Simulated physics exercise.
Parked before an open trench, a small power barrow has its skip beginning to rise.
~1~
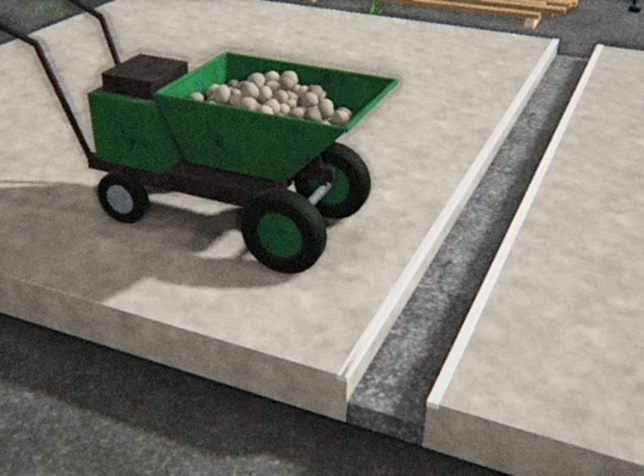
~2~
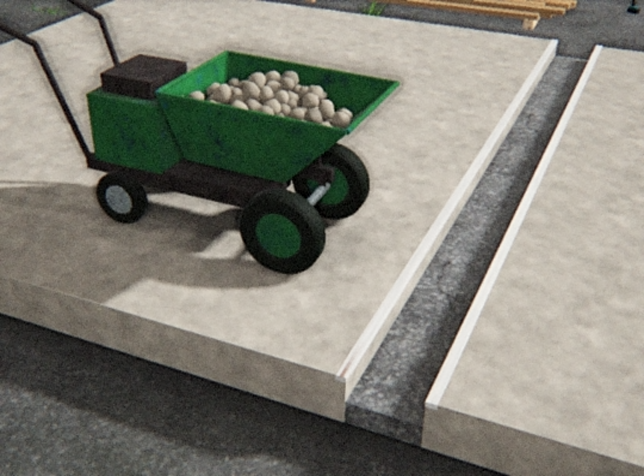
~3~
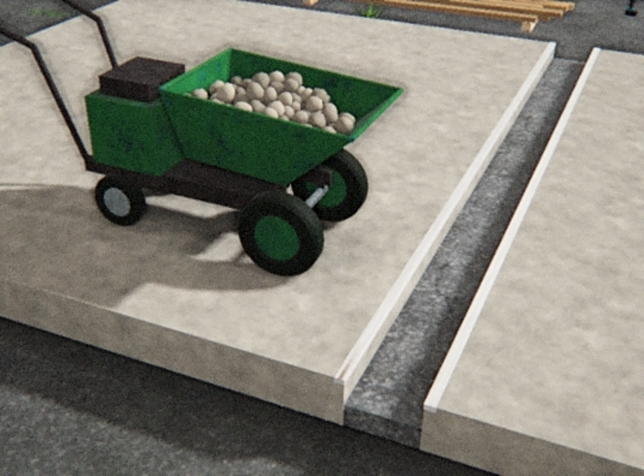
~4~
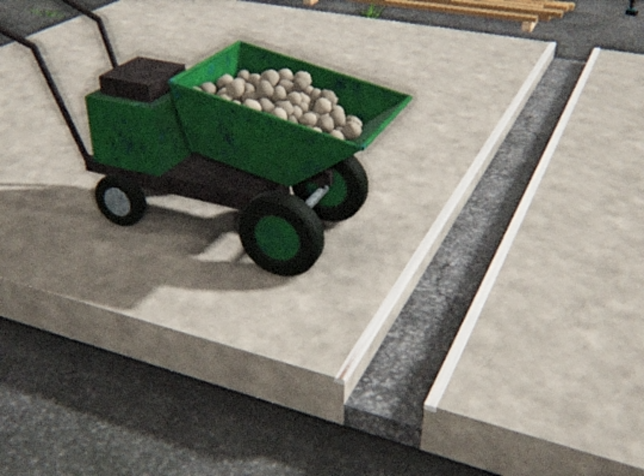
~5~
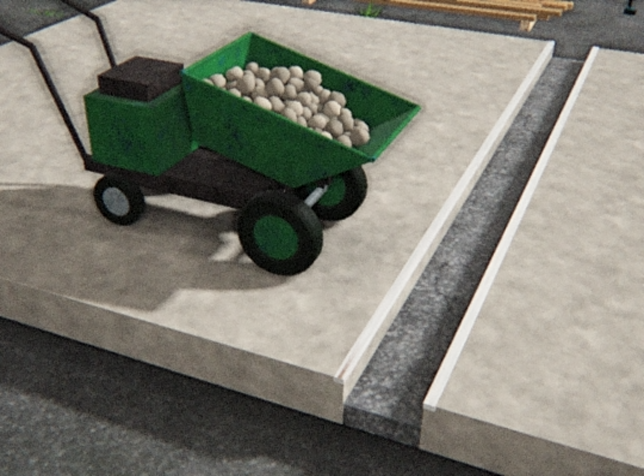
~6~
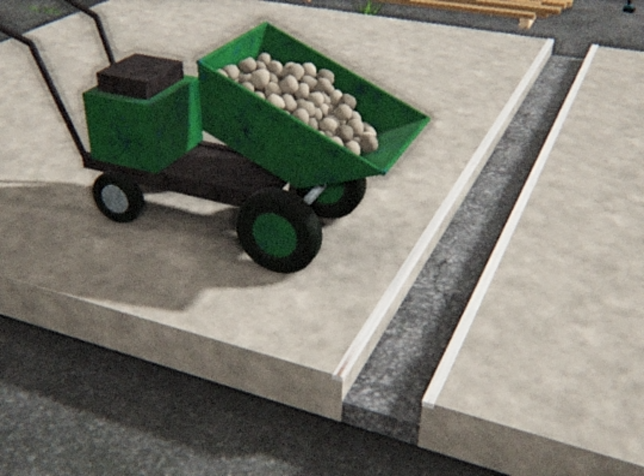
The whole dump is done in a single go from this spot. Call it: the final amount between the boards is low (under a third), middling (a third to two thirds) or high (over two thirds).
Middling.
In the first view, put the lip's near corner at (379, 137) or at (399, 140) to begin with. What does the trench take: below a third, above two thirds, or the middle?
Spot 1: Less than a third. Spot 2: Under a third.
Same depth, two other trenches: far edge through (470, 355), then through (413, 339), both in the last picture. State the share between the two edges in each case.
Roughly 70 percent first and 10 percent second.
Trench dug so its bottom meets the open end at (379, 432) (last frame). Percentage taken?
Something like 70 %.
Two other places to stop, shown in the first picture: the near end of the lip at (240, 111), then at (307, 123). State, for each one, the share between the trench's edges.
Close to 20 in a hundred, and close to 60 in a hundred.
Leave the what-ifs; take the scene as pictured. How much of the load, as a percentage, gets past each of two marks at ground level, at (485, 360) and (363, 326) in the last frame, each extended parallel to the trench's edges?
Estimate: 10 %, then 70 %.
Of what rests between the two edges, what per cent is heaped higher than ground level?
My best guess is some 20 per cent.
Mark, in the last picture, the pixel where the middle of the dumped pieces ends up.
Somewhere close to (458, 284) in the last picture.
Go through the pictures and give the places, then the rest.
Lip of the skip at (345, 130), level; top of the load at (254, 109), river pebbles; first edge of the trench at (373, 327); far edge at (457, 350), the trench over half as wide as the skip, and shallow for its width, in the first picture.
Lip of the skip at (347, 133), tipped barely; top of the load at (254, 109), in the second picture.
Lip of the skip at (352, 140), tipped barely; top of the load at (258, 110), in the third picture.
Lip of the skip at (362, 149), tipped a little; top of the load at (264, 94), in the fourth picture.
Lip of the skip at (372, 160), tipped clearly; top of the load at (257, 87), in the fifth picture.
Lip of the skip at (383, 173), tipped clearly; top of the load at (270, 81); first edge of the trench at (368, 327); far edge at (452, 350), in the sixth picture.
Soon after the last picture, skip tipped steeply; all in the skip.
A little later, skip tipped right over; about half in the skip; about half in or heaped over the trench; a small part beyond it.
Later still, skip tipped right over; about a third in the skip; about half in or heaped over the trench; about a quarter beyond it.
At rest, skip tipped right over; about a third in the skip; about half in or heaped over the trench; about a quarter beyond it.
